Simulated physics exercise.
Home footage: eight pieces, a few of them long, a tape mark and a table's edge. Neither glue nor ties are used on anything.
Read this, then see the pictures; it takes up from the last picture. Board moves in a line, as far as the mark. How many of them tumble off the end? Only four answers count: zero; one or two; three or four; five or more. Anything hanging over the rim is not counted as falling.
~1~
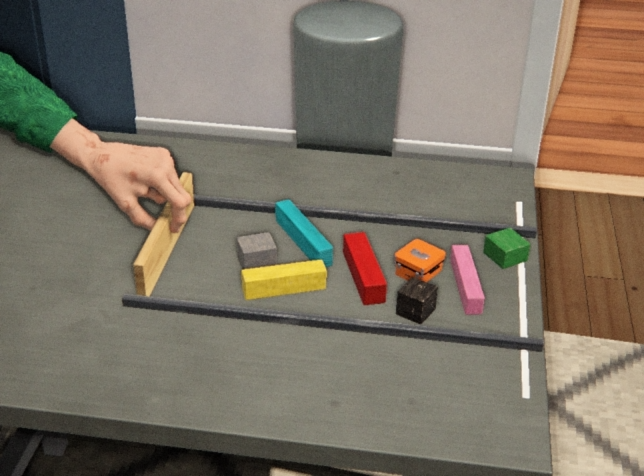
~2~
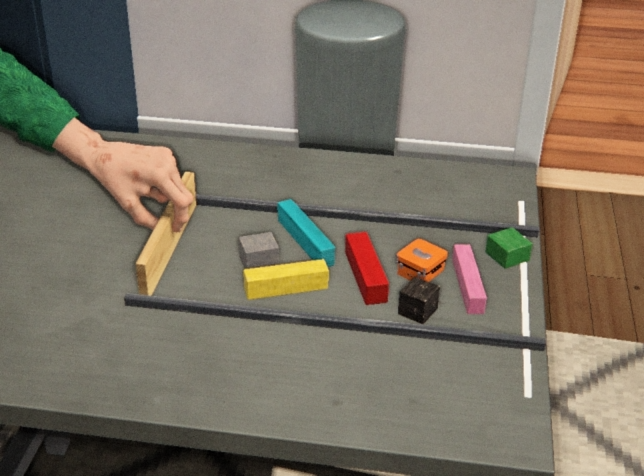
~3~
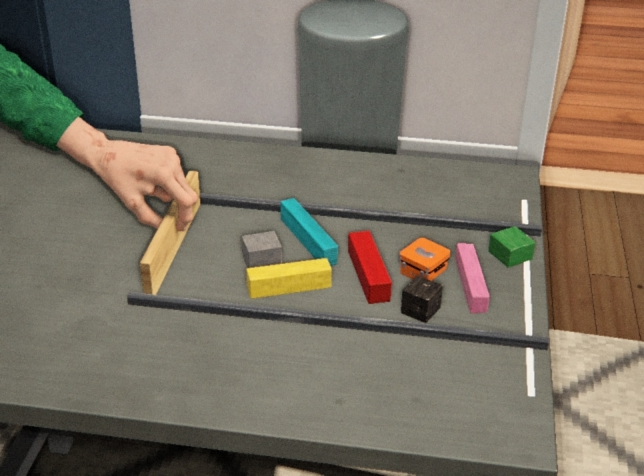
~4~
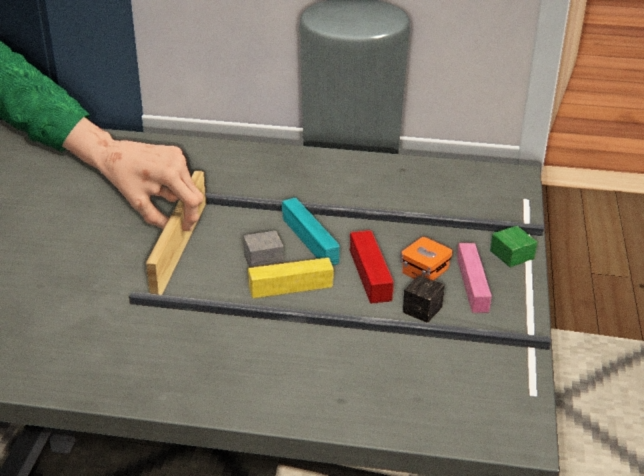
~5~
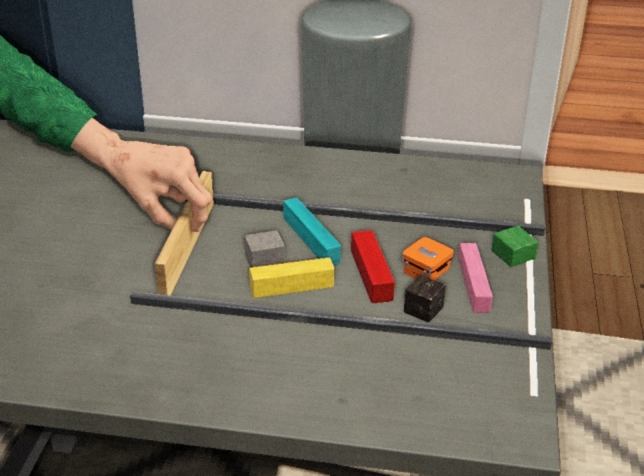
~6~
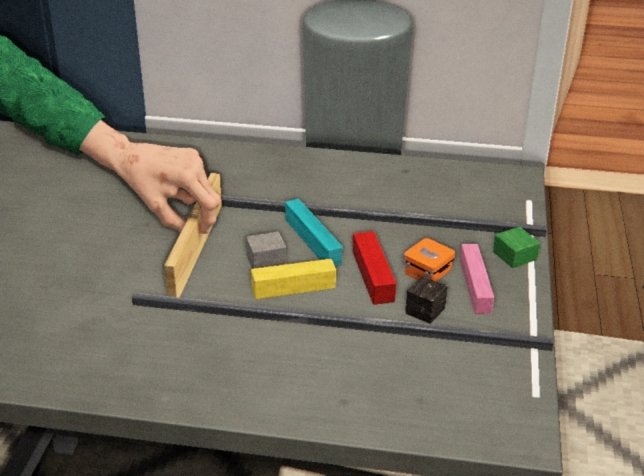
My answer: Five or more.
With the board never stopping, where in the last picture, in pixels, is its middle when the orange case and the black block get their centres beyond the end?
The middle is at (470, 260) when it's the orange case, and at (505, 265) when it's the black block.
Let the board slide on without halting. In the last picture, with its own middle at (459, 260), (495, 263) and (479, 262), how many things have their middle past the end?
First 2, then 4, then 3.
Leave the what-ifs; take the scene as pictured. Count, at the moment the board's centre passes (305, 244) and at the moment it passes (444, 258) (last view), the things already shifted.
The first number is 4, the next one 8.
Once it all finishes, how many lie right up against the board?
That makes 1.
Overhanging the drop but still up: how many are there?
In total, 1 of them.
Soon after, none off yet; green block at rest near (516, 247); pink bar at rest near (476, 278); black block at rest near (426, 299).
After that, none off yet; green block displaced about its own width near (540, 246); pink bar displaced a little near (524, 284); black block displaced about its own width near (460, 310).
In the end, the number that fall off is five or more; gone, yellow bar, turquoise stick, red stick, orange case, black block, pink bar and green block.
